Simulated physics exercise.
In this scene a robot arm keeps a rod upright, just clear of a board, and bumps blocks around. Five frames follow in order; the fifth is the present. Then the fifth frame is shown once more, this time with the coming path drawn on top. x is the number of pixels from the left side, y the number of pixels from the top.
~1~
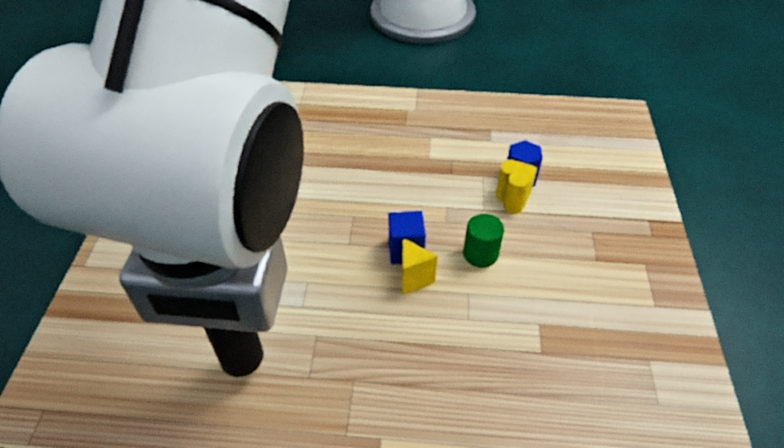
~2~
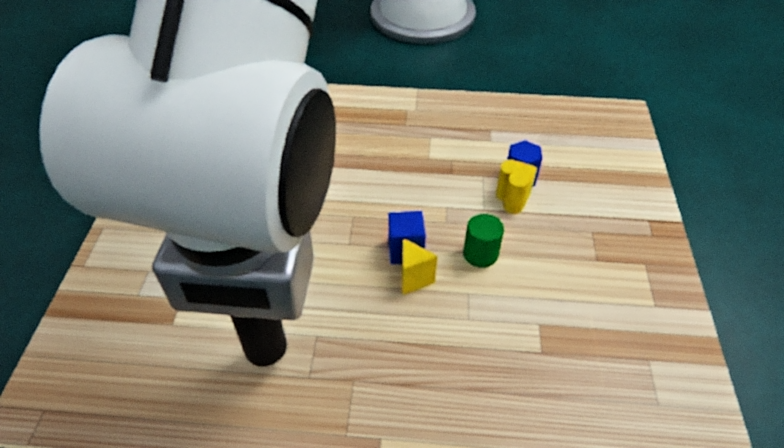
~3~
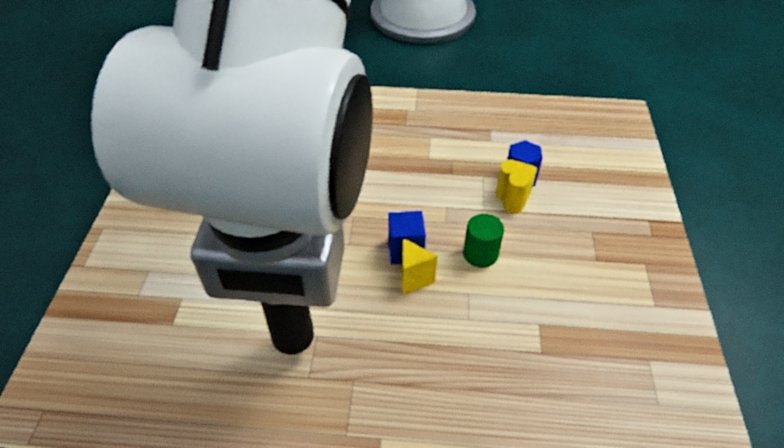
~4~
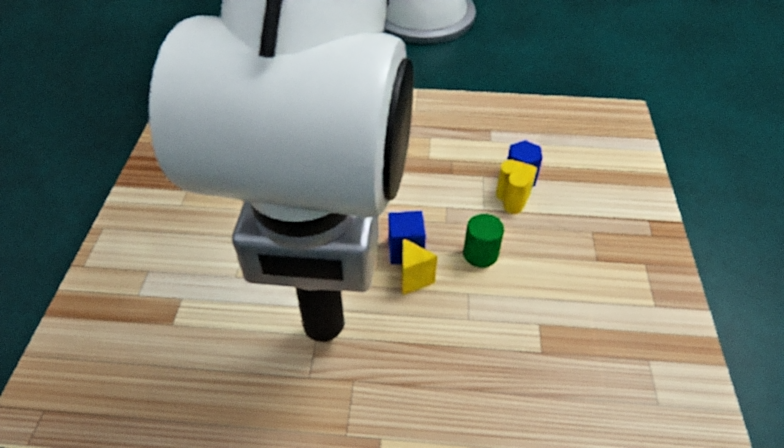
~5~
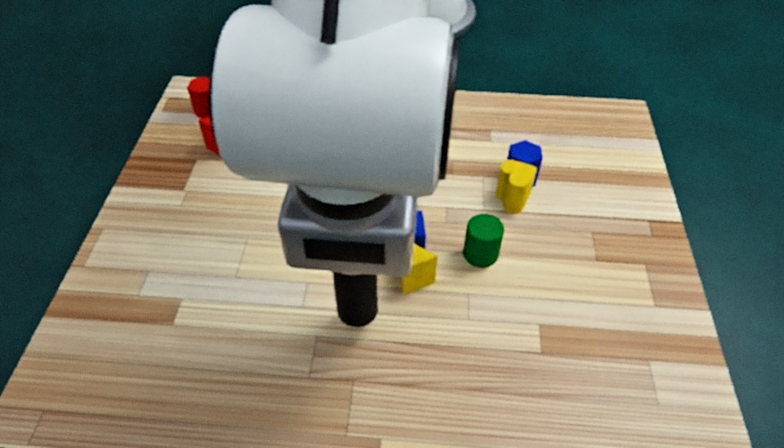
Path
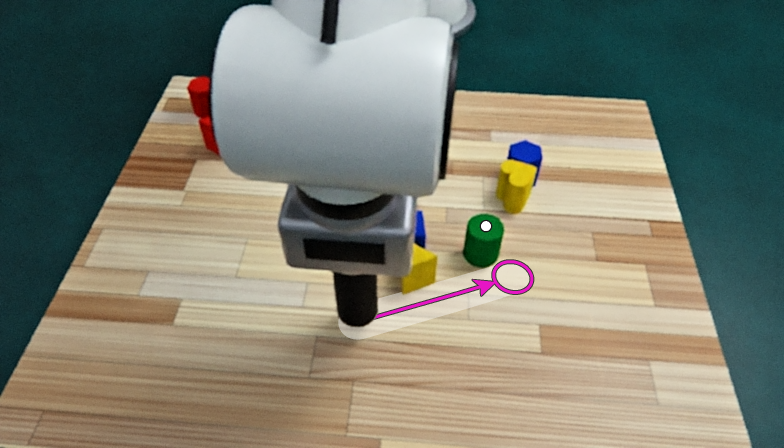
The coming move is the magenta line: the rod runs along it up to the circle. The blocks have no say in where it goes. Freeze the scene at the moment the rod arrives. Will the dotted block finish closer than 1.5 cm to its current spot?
Yes, I think so.
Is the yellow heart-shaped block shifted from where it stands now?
The answer is no.
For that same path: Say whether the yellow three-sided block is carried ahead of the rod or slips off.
As far as I can tell, the yellow three-sided block has dropped away to the side or behind.
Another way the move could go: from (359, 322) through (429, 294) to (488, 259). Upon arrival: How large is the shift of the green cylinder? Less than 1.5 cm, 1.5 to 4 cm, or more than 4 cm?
The middle band: 1.5 to 4 cm.
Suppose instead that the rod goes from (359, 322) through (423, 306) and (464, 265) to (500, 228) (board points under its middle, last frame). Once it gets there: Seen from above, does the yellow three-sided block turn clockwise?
In short: No.
Drawn move, straight from (359, 322) to (513, 277); the dot is on the green cylinder.
On the path given first. One third of the way, rod (414, 295); yellow three-sided block (422, 247), turned 20° anticlockwise.
Two thirds of the way, rod (467, 280); yellow three-sided block (431, 241), turned 75° anticlockwise.
At the end, rod (516, 265); yellow three-sided block (431, 241), turned 75° anticlockwise; green cylinder still; yellow heart-shaped block still.
